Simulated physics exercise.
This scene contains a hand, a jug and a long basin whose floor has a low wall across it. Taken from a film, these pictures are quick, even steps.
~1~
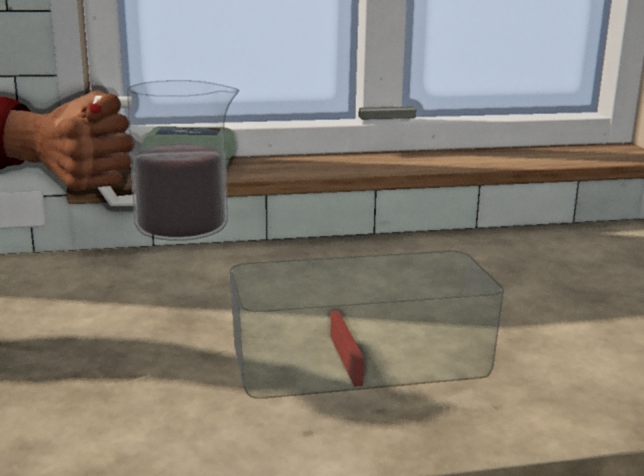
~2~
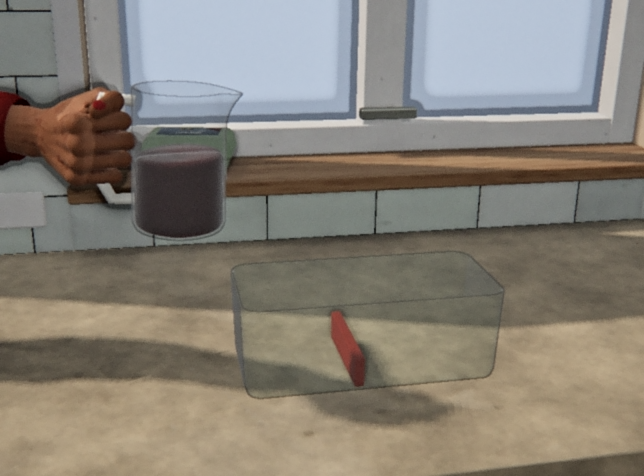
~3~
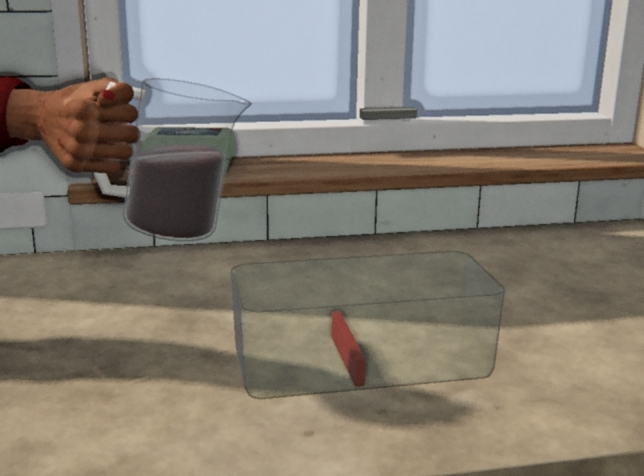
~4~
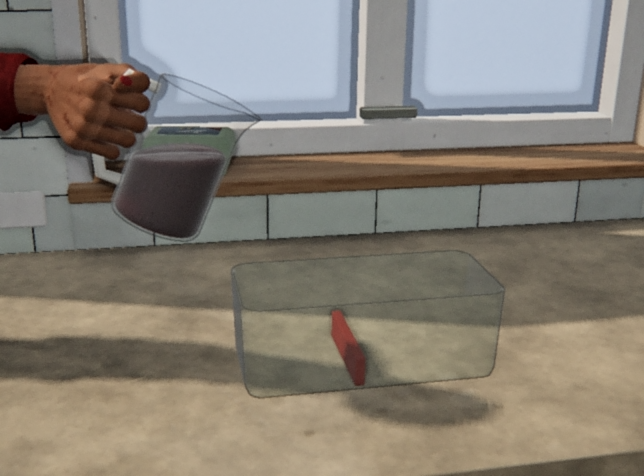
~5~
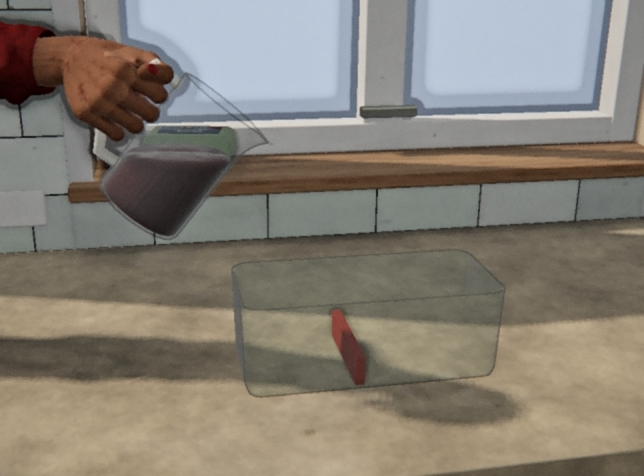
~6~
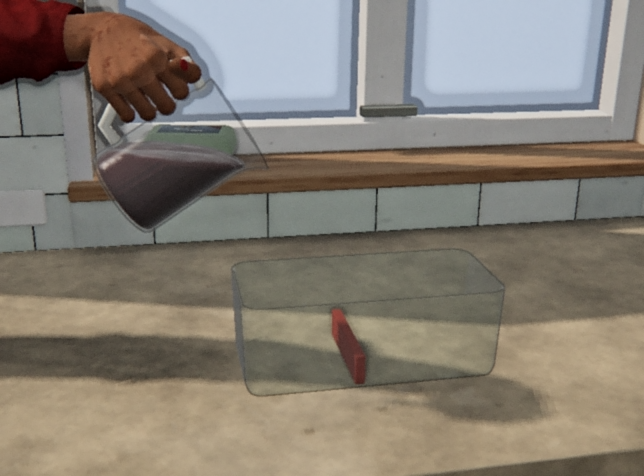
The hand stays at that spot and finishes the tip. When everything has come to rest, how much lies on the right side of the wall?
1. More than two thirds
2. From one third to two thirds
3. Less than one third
3.
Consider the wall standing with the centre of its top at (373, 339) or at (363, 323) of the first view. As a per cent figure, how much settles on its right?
Case 1: 20 %; case 2: 5 %.
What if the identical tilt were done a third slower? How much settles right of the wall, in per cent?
Roughly 10 %.
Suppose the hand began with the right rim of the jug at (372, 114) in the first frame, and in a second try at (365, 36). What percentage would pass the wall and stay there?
It comes out at around 85 percent and then around 75 percent.
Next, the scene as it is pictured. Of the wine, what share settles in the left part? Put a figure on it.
Some 80 per cent.
A moment on, the jug is tipped right over and 61 per cent is still to pour, 12 is left of the wall and 0 right of it.
Next, the jug is tipped right over and 11 per cent is still to pour, 70 is left of the wall and 2 right of it.
Then the jug is tipped right over and 1 per cent is still to pour, 82 is left of the wall and 8 right of it.
Later the jug is tipped right over and 0 per cent is still to pour, 82 is left of the wall and 11 right of it.
In the end 82 per cent lies left of the wall, 11 right of it and 8 outside.
